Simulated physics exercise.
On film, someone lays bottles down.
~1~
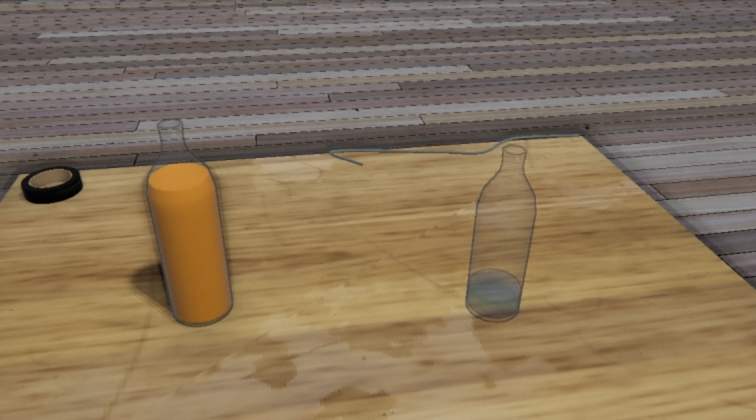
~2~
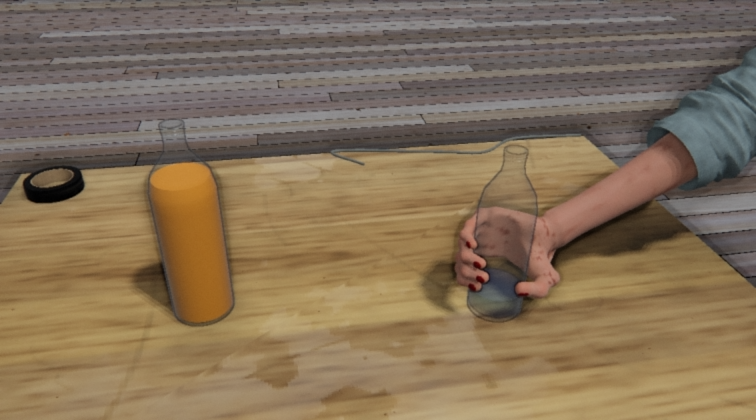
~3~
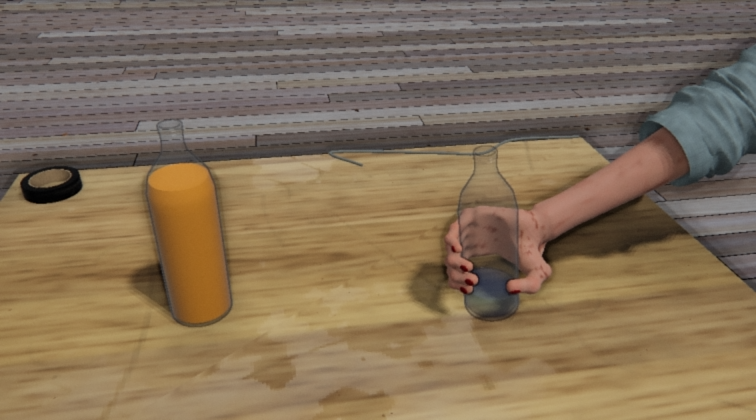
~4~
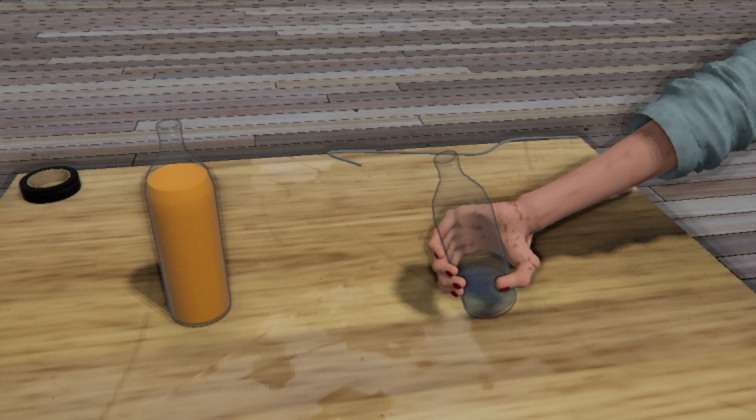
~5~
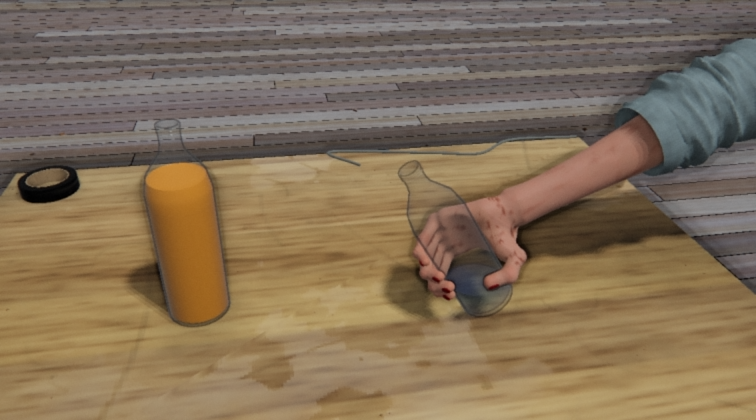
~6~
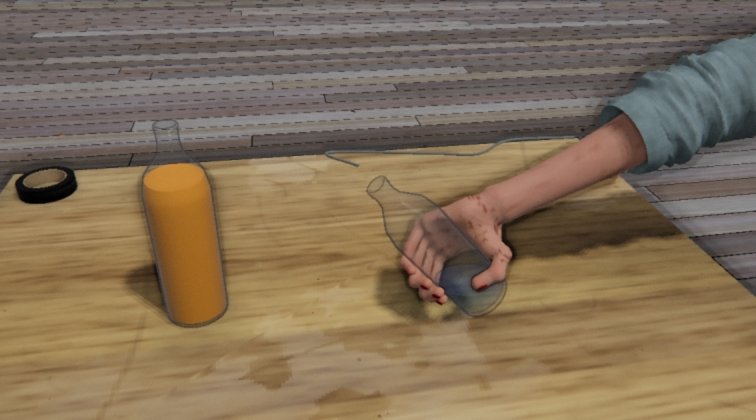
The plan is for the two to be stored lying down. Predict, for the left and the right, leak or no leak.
Left bottle: Leak, right bottle: No leak.
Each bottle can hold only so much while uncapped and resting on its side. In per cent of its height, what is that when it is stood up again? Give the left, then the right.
First 28 percent, second 26 percent.
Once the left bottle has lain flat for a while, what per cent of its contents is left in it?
Roughly 40 per cent.
Shortly, the right bottle is nearly down; right bottle, no leak.
Then, the right bottle lies flat; right bottle, no leak.
At the finish, both lie flat; right bottle, no leak; left bottle, it leaks.
